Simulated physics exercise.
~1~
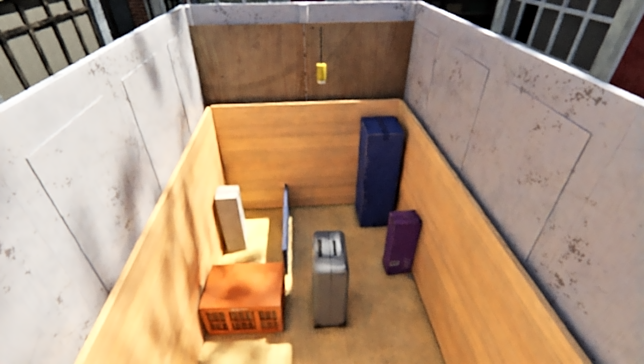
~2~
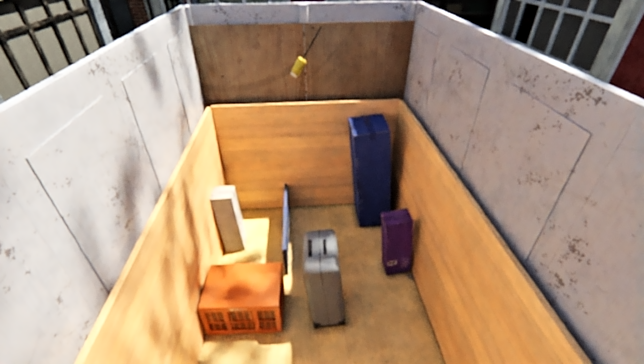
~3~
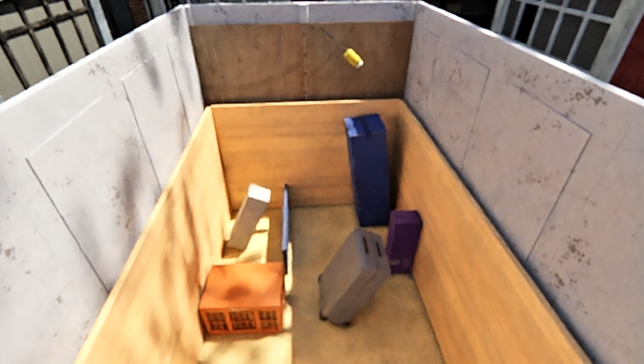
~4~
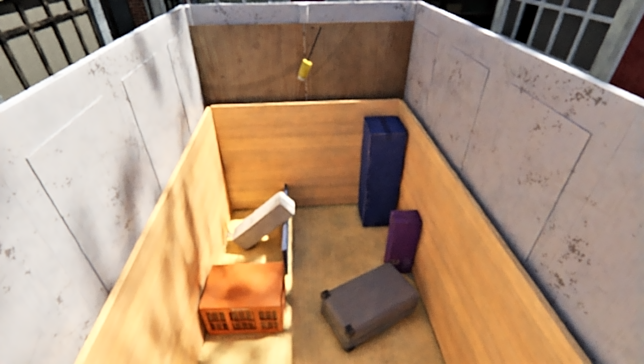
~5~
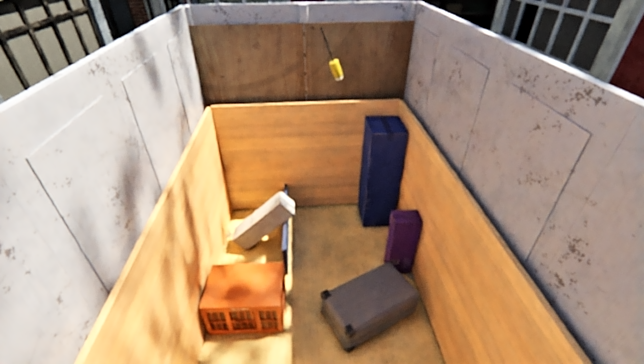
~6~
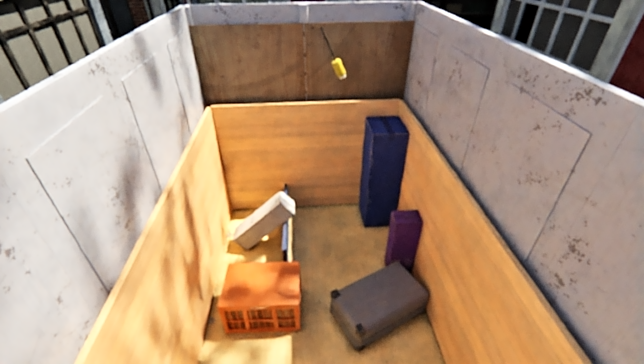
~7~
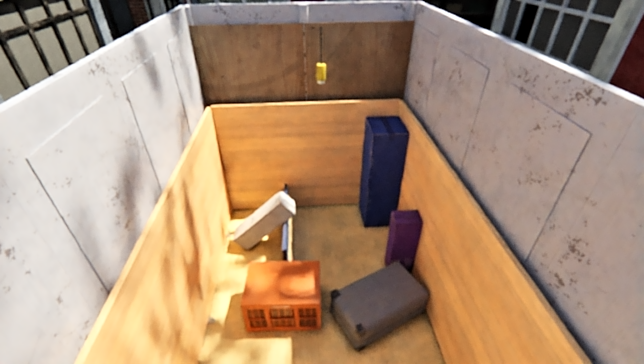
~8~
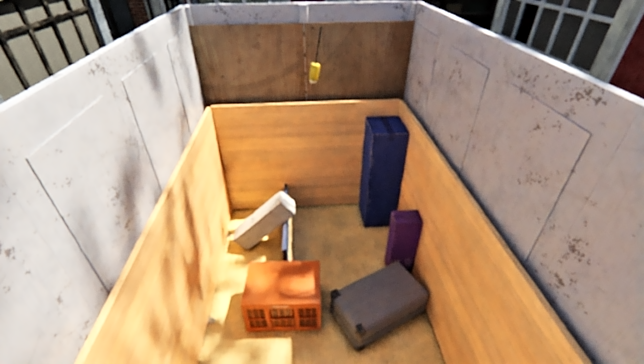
A grey case topples onto its side, a white box tips, and an orange chest slides right.
